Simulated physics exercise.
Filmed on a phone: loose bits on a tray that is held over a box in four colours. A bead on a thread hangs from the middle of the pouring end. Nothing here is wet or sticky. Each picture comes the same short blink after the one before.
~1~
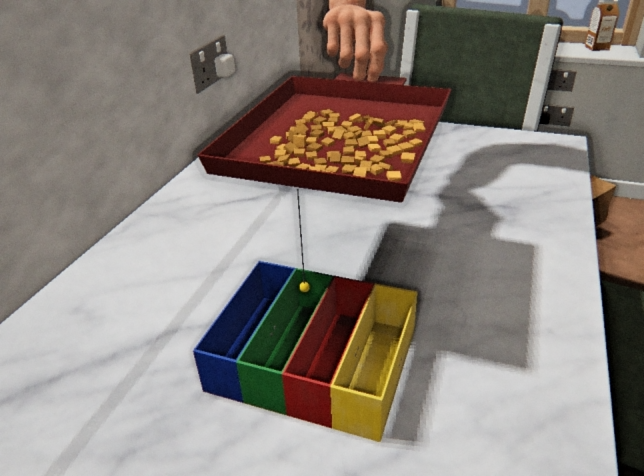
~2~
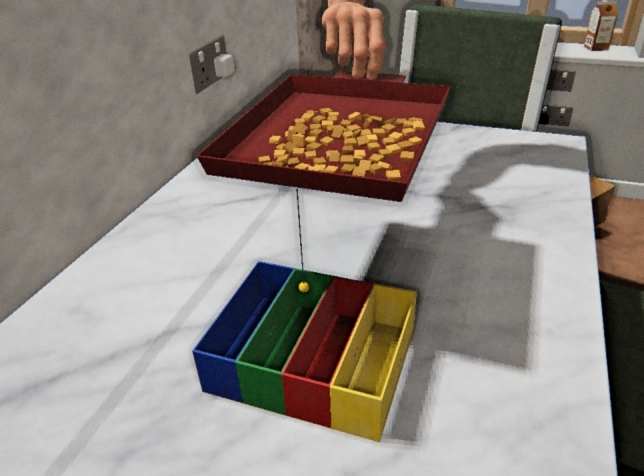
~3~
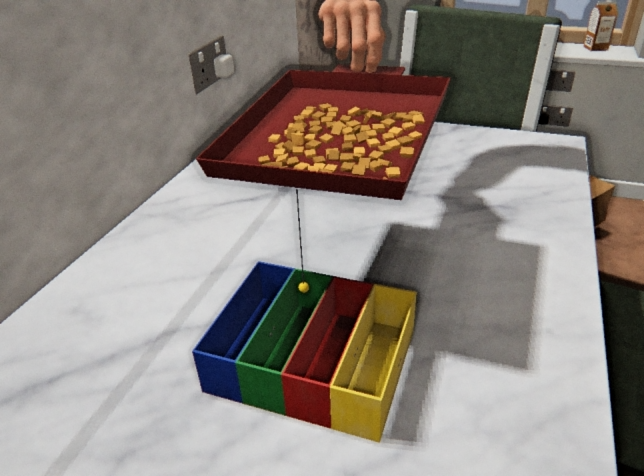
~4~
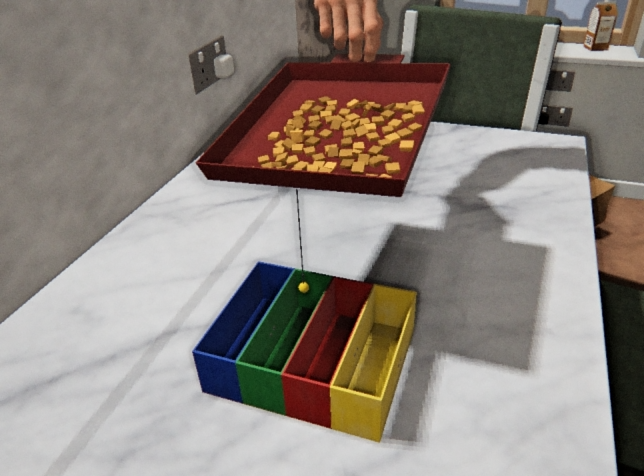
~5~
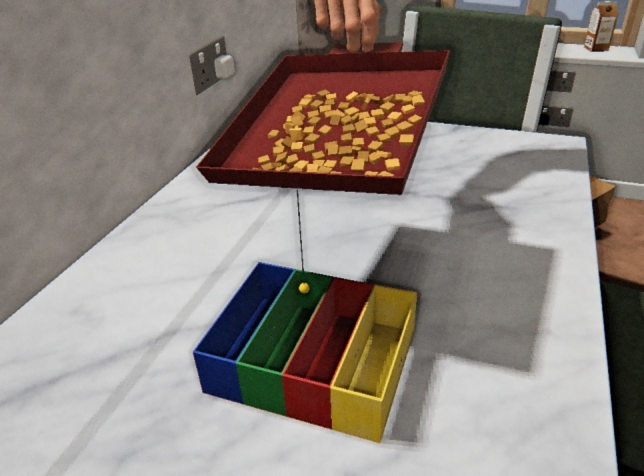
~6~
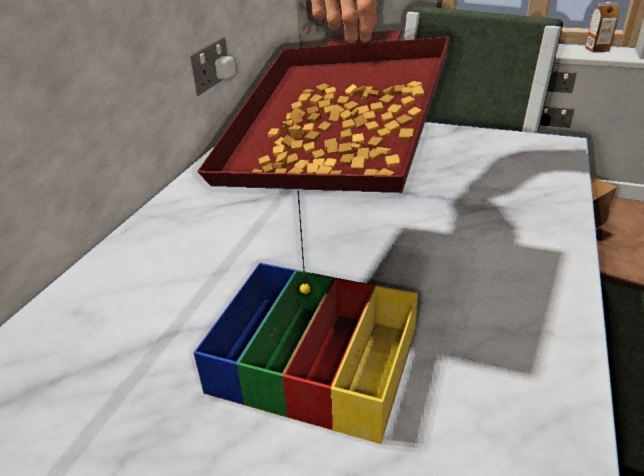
In this clip, a hand at the far side of a red tray of small yellowish squares moves down as the tray gradually tilts, its near left corner dipping slightly, above a still box with blue, green, red and yellow compartments.
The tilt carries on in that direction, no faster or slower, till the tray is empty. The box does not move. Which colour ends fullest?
The blue cell gets the most.
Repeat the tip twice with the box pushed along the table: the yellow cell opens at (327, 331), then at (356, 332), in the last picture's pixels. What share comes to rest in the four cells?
Roughly 100 per cent, and 80 per cent.
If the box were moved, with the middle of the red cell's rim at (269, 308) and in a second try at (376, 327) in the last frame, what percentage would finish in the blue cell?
First some 0, then 10 per cent.
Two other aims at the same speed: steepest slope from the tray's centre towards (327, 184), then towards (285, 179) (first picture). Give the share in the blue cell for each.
The first gives 10 %, the second 20 %.
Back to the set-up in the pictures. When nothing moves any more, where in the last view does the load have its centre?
Near (246, 336).
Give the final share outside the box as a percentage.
Roughly 40 in a hundred.
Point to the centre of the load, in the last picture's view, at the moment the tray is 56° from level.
Around (279, 145).
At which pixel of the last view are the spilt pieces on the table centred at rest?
Roughly at (211, 325).
Soon, tray tipped steeply; all on the tray.
A while on, tray tipped right over; nearly all on the tray; a stray few falling or outside the box.
Towards the end, tray tipped past a quarter turn; about half in the blue cell; a small part in the green cell; about half falling or outside the box.
Finally, tray tipped past a quarter turn; about half in the blue cell; a small part in the green cell; none in the yellow cell; none in the red cell; about half outside the box.
